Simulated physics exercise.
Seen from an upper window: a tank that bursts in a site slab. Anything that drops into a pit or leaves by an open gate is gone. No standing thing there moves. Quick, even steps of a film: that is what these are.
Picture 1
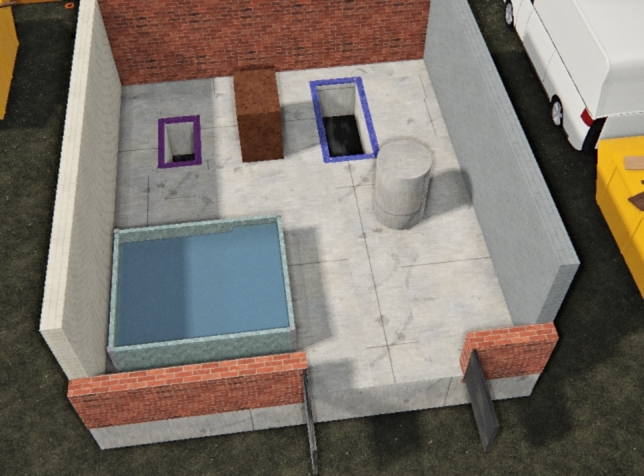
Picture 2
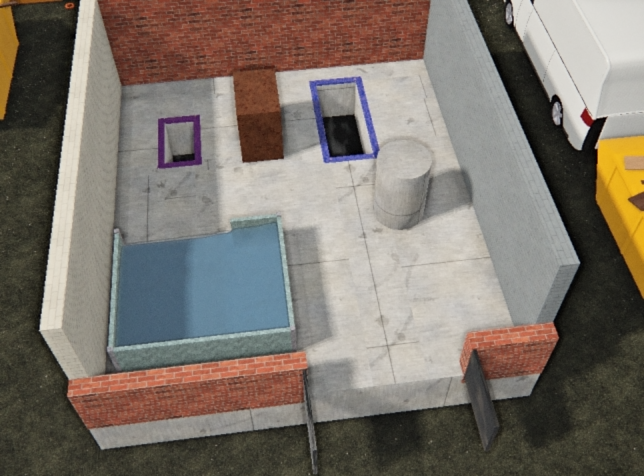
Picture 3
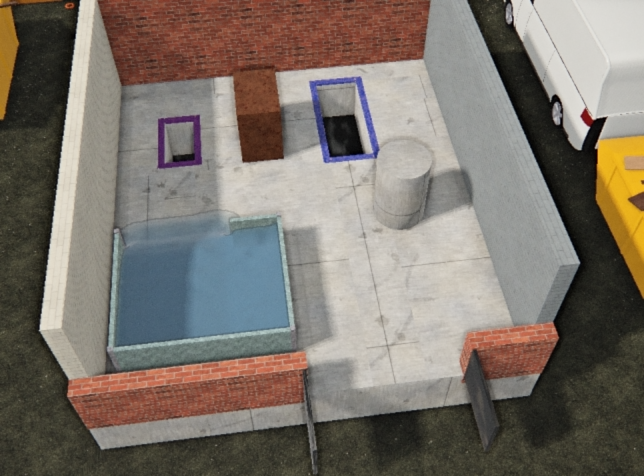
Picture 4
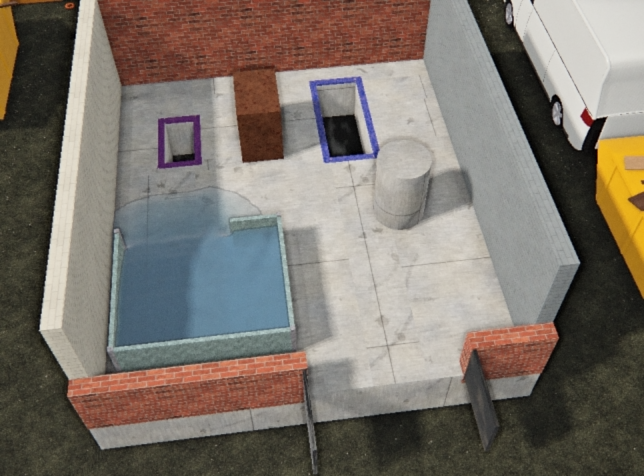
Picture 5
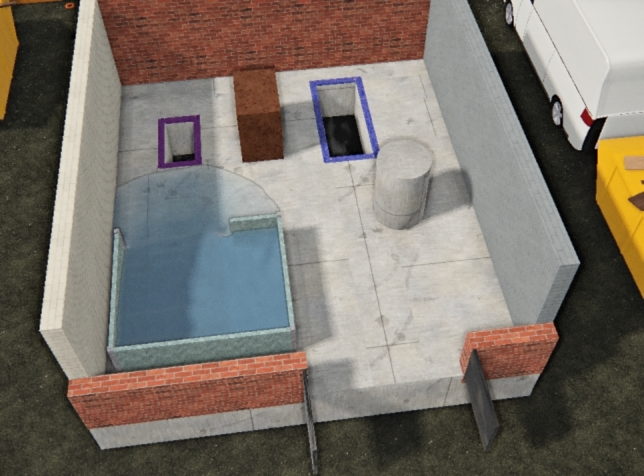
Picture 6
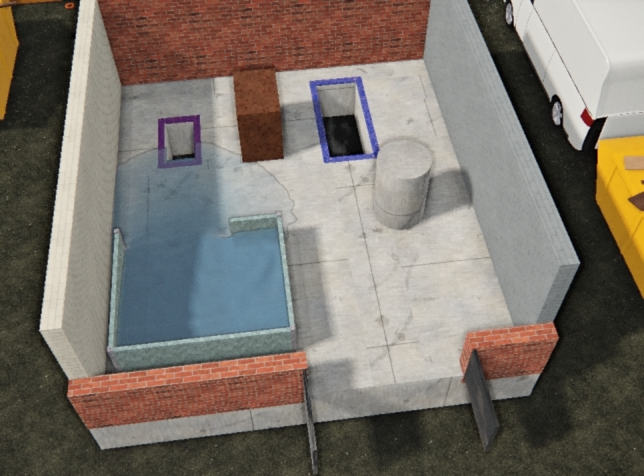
A blue water tank with pale greenish walls sits at the lower left of a walled grey slab, seen from a high, steady viewpoint. Behind it are a purple-edged opening, a brown block, a blue-edged opening and a grey cylinder, with vehicles outside at right. The tank's far wall opens in a gap, and water spreads across the slab in a widening curve, reaching the purple-edged opening.
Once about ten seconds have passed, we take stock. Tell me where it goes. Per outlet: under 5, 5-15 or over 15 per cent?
The gate will be a minor outlet short of five per cent; the purple pit will be a major outlet past fifteen per cent; the blue pit will be a major outlet past fifteen per cent.
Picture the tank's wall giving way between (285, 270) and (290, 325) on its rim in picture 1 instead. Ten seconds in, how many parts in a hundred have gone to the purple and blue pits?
Purple about 0 %, blue about 14 %.
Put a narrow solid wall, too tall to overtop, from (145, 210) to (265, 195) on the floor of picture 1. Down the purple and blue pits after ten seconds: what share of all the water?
Purple 12 %, blue 15 %.
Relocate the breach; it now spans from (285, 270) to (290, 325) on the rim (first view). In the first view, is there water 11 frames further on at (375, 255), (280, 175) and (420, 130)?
First spot submerged, second spot spared, third spot spared.
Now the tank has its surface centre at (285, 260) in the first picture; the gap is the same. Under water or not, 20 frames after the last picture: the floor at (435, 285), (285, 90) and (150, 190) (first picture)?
Spot 1 unwetted, spot 2 wetted, and spot 3 wetted.
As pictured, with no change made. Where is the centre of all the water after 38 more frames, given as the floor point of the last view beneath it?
I'd put it at around (229, 188).
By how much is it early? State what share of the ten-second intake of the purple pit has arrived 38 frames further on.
Around 80 %.
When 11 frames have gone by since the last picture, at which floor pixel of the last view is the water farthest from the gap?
Roughly (297, 73).
A moment on, water covers 30 % of the floor; the gate 0 %, the purple pit 4 %, the blue pit 0 %.
Next, water covers 35 % of the floor; the gate 0 %, the purple pit 9 %, the blue pit 0 %.
Then, water covers 45 % of the floor; the gate 0 %, the purple pit 19 %, the blue pit 2 %.
Later, water covers 55 % of the floor; the gate 0 %, the purple pit 30 %, the blue pit 13 %.
In the end, water covers 70 % of the floor; the gate 0 %, the purple pit 39 %, the blue pit 23 %.
